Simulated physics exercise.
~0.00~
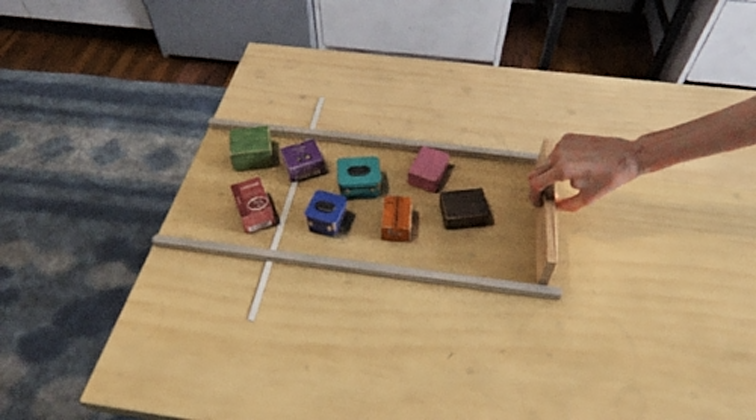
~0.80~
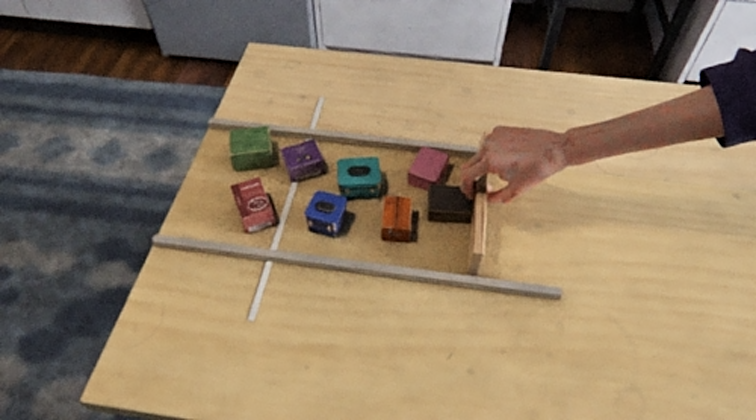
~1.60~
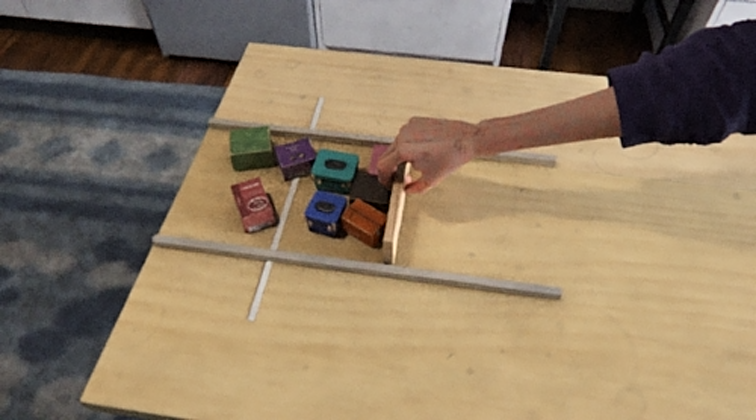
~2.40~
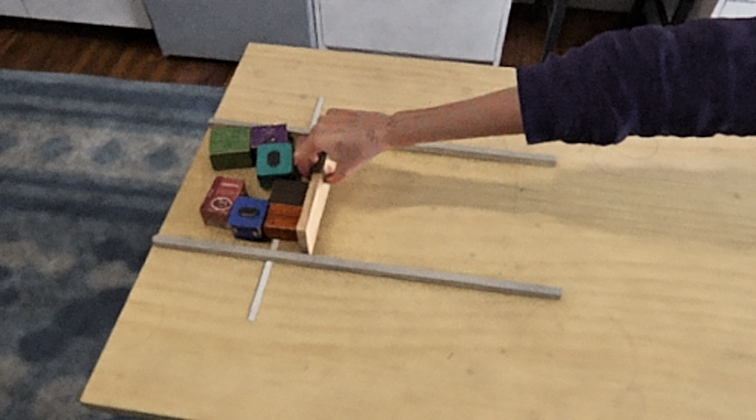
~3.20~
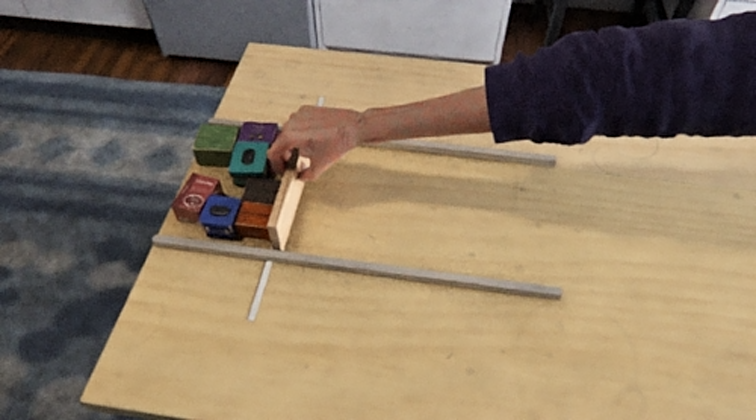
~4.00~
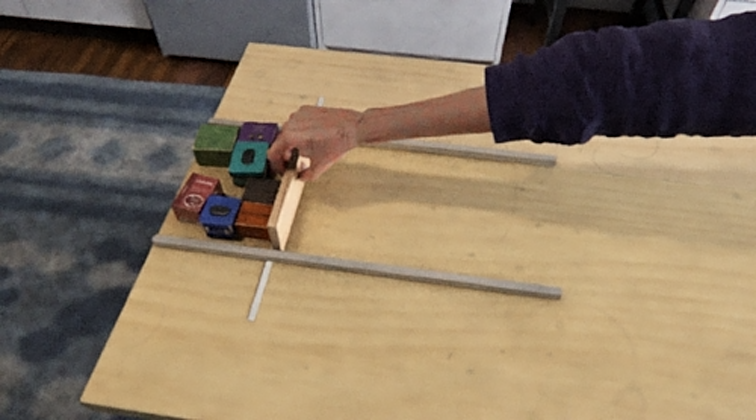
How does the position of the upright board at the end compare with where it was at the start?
At the start the board stands near the right end of the rails, and by the end it is much farther left, close to the pale strip of tape with the boxes bunched in front of it.
A hand pushing an upright board left between two rails, bunching small coloured boxes together near the table's edge, then holding still.
